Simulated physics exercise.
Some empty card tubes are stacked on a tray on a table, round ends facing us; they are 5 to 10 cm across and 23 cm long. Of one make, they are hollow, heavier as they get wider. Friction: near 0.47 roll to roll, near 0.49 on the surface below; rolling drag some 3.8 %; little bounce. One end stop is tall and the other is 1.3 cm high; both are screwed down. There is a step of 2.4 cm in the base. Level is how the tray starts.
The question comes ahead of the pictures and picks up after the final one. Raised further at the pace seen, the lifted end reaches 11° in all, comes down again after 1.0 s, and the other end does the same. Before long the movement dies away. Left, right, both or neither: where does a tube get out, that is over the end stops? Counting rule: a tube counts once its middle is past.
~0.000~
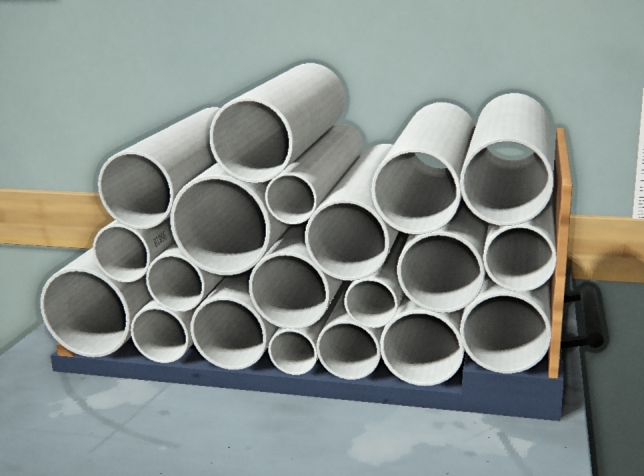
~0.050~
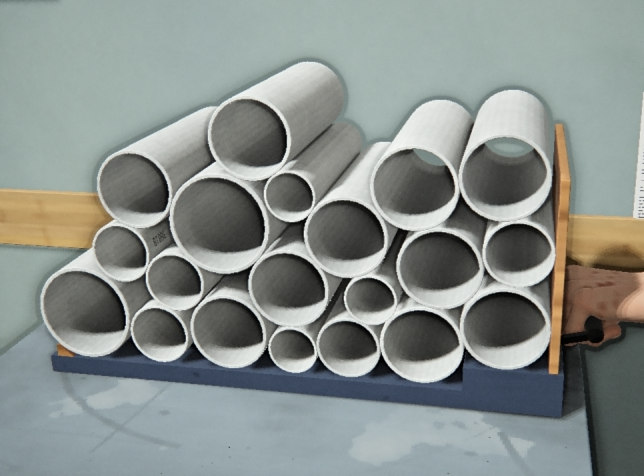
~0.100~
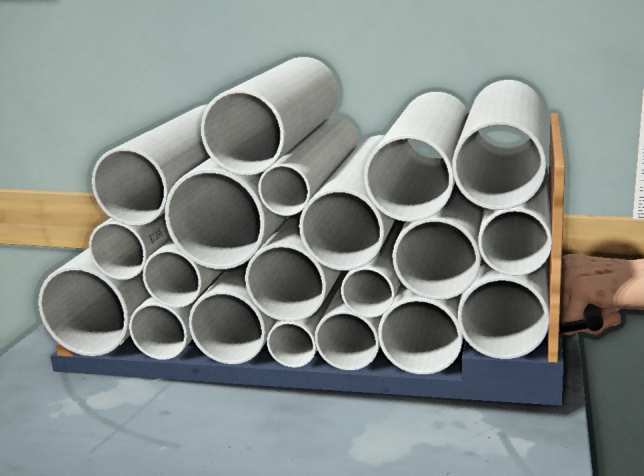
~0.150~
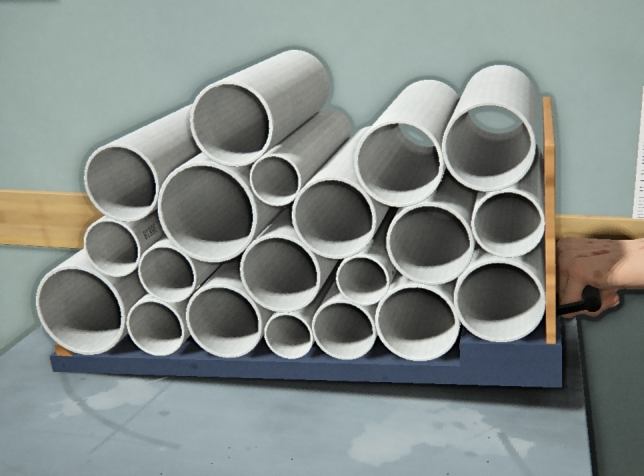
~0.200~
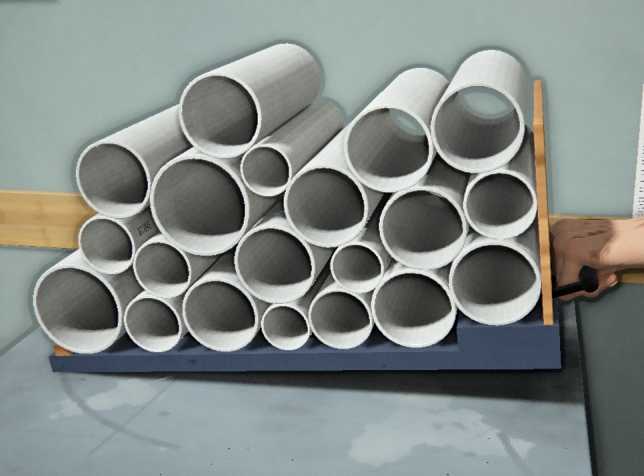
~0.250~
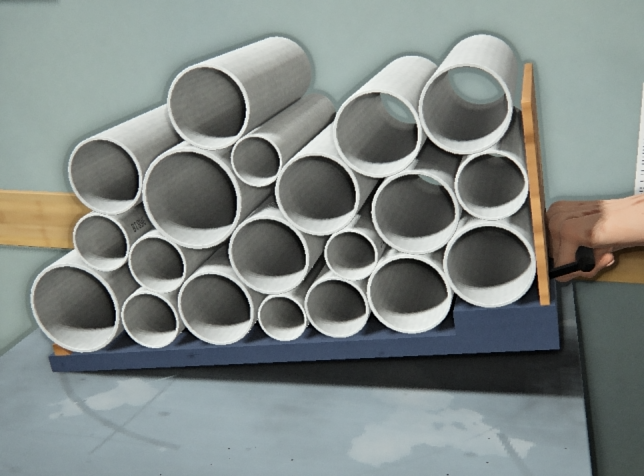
Neither, in short.
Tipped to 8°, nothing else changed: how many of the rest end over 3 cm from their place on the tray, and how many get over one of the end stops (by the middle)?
It would be 0 and 0, in that order.
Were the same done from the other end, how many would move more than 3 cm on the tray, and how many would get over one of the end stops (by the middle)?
Shifted: 0; got out: 0.
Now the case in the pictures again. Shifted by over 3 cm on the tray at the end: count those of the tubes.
I make it exactly 0.
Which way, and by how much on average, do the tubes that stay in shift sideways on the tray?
To the right, roughly 0 cm.
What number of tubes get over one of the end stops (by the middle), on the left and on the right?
Going left then right, the counts are 0 and 0.
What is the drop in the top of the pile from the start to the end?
Roughly 0 cm lower.
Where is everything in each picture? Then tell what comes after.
In the first frame, 20 tubes, 7 on the base, highest (251, 141); left wedge (1.3 cm) (58, 345); right tall panel (18 cm) (562, 266).
Tray just starting; stops (58, 345) and (561, 262); pile unchanged, in the second frame.
Right end up 2°; stops (57, 345) and (557, 248); pile unchanged, in the third frame.
Right end up 4°; stops (56, 345) and (550, 228); pile unchanged, in the fourth frame.
Right end up 6°; stops (55, 345) and (543, 208); pile unchanged, in the fifth frame.
Right end up 8°; stops (54, 344) and (534, 187); pile unchanged, in the sixth frame.
After 1.55 s, right end up 6°; 0 now displaced over 3 cm; not one over the end stops.
After 2.69 s, left end up 11°; 0 now displaced over 3 cm; not one over the end stops.
After 3.50 s, tray level; 0 now displaced over 3 cm; not one over the end stops.
In the end, by 3.9 s, 0 moved over 3 cm; not one over the end stops; top of the pile 27 cm high, from 28 cm.
